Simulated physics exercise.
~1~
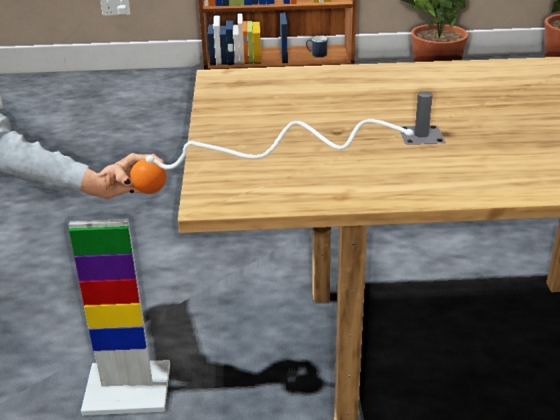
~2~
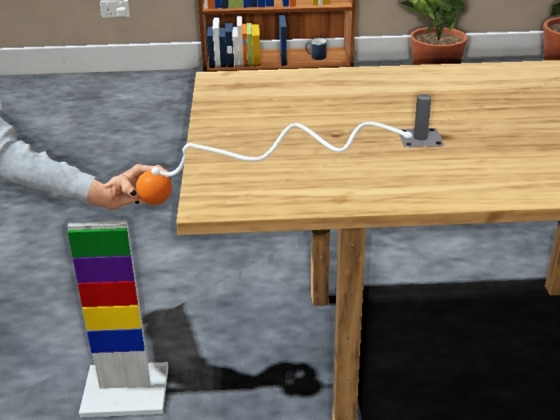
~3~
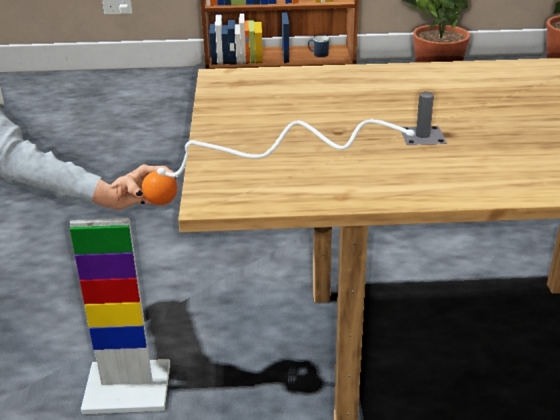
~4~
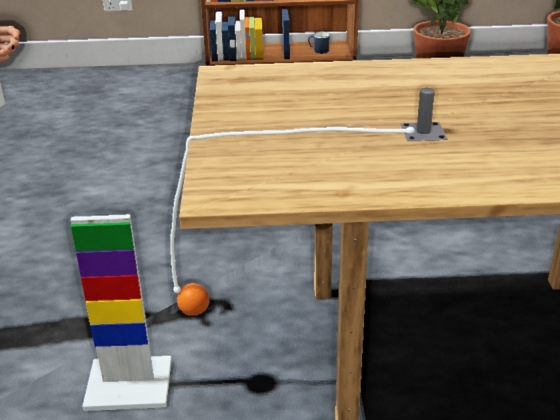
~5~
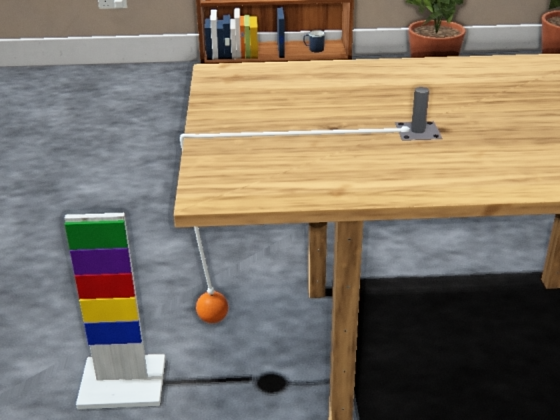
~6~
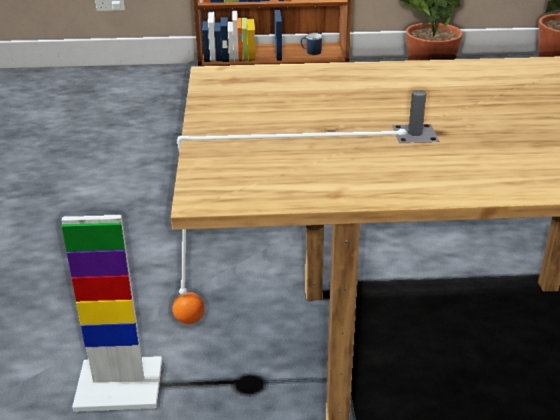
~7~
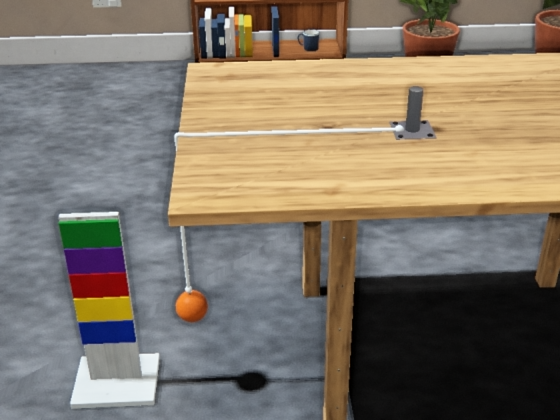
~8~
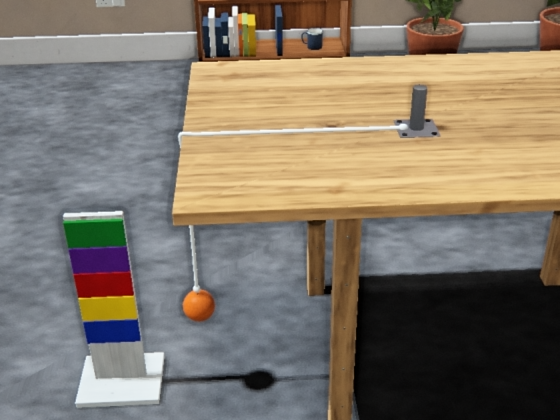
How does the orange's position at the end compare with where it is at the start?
At the start the orange is held in a hand above the coloured bands, near the table's left edge. At the end it hangs lower and a little further right, level with the yellow band.
